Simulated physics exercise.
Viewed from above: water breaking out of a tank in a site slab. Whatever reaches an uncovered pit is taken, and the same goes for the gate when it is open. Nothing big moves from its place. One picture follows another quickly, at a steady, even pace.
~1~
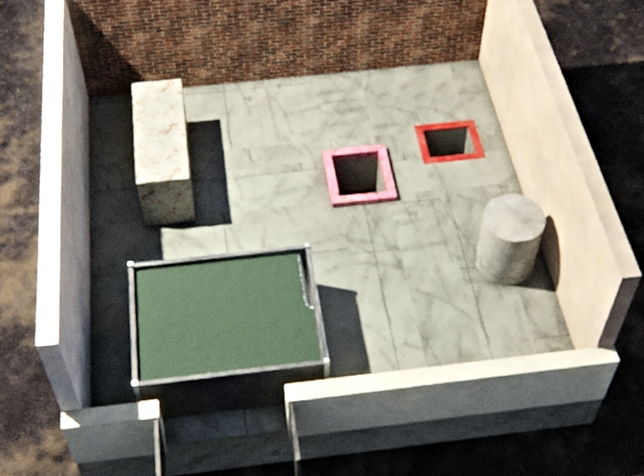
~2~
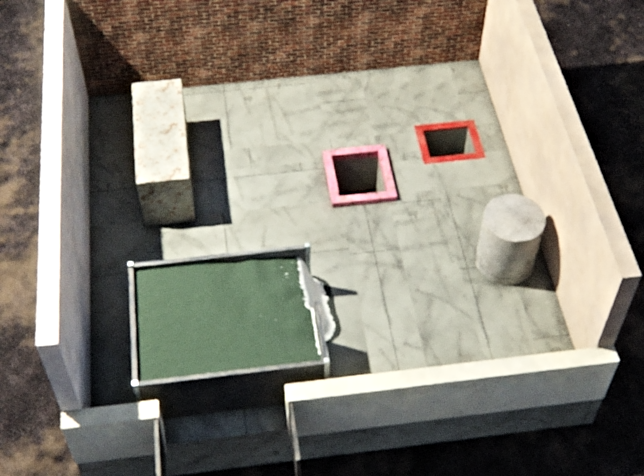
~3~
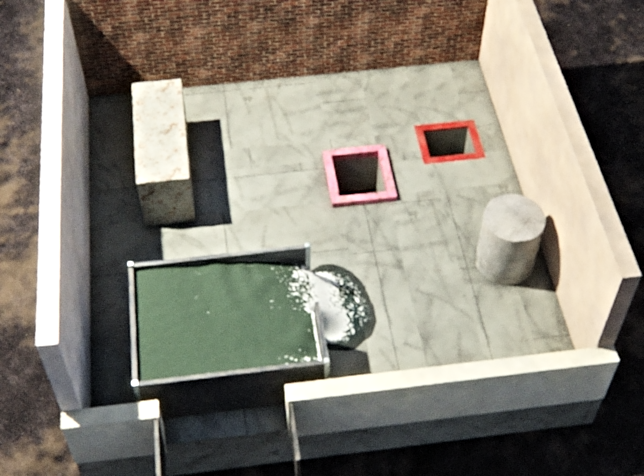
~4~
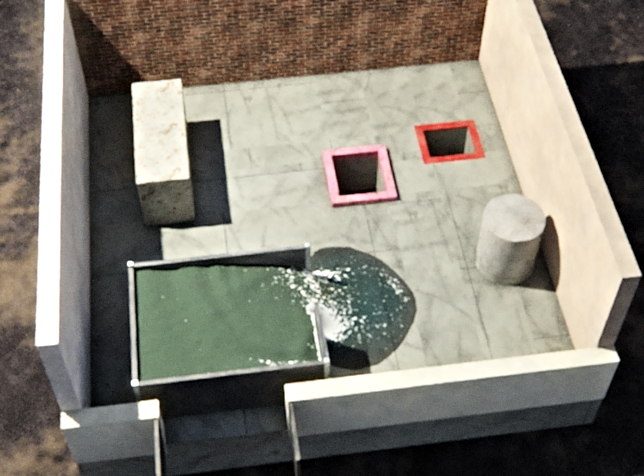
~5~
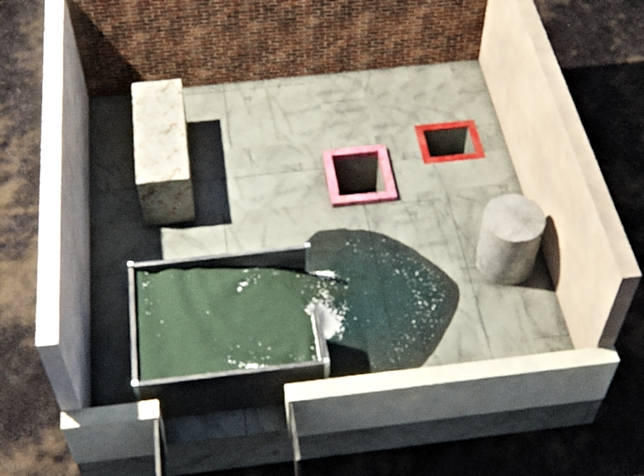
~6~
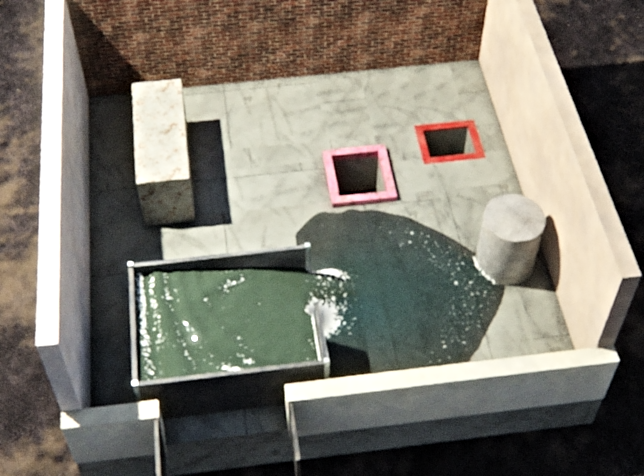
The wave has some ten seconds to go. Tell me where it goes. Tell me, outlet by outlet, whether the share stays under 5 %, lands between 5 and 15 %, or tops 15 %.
Outlet by outlet: The gate stays under 5 %, the pink pit stays under 5 %, the red pit tops 15 %.
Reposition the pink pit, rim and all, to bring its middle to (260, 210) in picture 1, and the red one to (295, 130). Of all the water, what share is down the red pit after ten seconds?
The red pit receives 10 per cent.
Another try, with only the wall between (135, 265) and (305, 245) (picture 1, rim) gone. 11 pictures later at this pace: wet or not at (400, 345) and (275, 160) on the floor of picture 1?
Going one by one: Puddle-free and then sodden.
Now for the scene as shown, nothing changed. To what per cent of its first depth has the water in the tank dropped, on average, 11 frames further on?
Close to 58 %.
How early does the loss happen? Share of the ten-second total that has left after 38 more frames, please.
Near 55 in a hundred.
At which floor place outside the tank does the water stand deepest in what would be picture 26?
Answer: (548, 291).
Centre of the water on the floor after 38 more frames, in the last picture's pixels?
About (355, 277) in the last view.
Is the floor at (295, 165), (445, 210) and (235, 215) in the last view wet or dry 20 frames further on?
In that order, the three spots are high and dry, soaked and high and dry.
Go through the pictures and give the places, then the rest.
Still water in the water tank at (226, 315), in the first picture.
The front is at a hidden place, out from the gap at (310, 301), in the second picture.
The front is at (351, 278), out from the gap at (310, 302), in the third picture.
Water pours out at (310, 303) and has run to (410, 314), in the fourth picture.
Water pours out at (310, 302) and has run to (450, 284), in the fifth picture.
The front is at (496, 286), out from the gap at (310, 302), in the sixth picture.
A moment on, water covers 35 % of the floor; the gate 0 %, the pink pit 0 %, the red pit 0 %.
Next, water covers 40 % of the floor; the gate 0 %, the pink pit 1 %, the red pit 1 %.
Then, water covers 45 % of the floor; the gate 0 %, the pink pit 1 %, the red pit 4 %.
Later, water covers 75 % of the floor; the gate 1 %, the pink pit 1 %, the red pit 14 %.
In the end, water covers 95 % of the floor; the gate 3 %, the pink pit 1 %, the red pit 25 %.
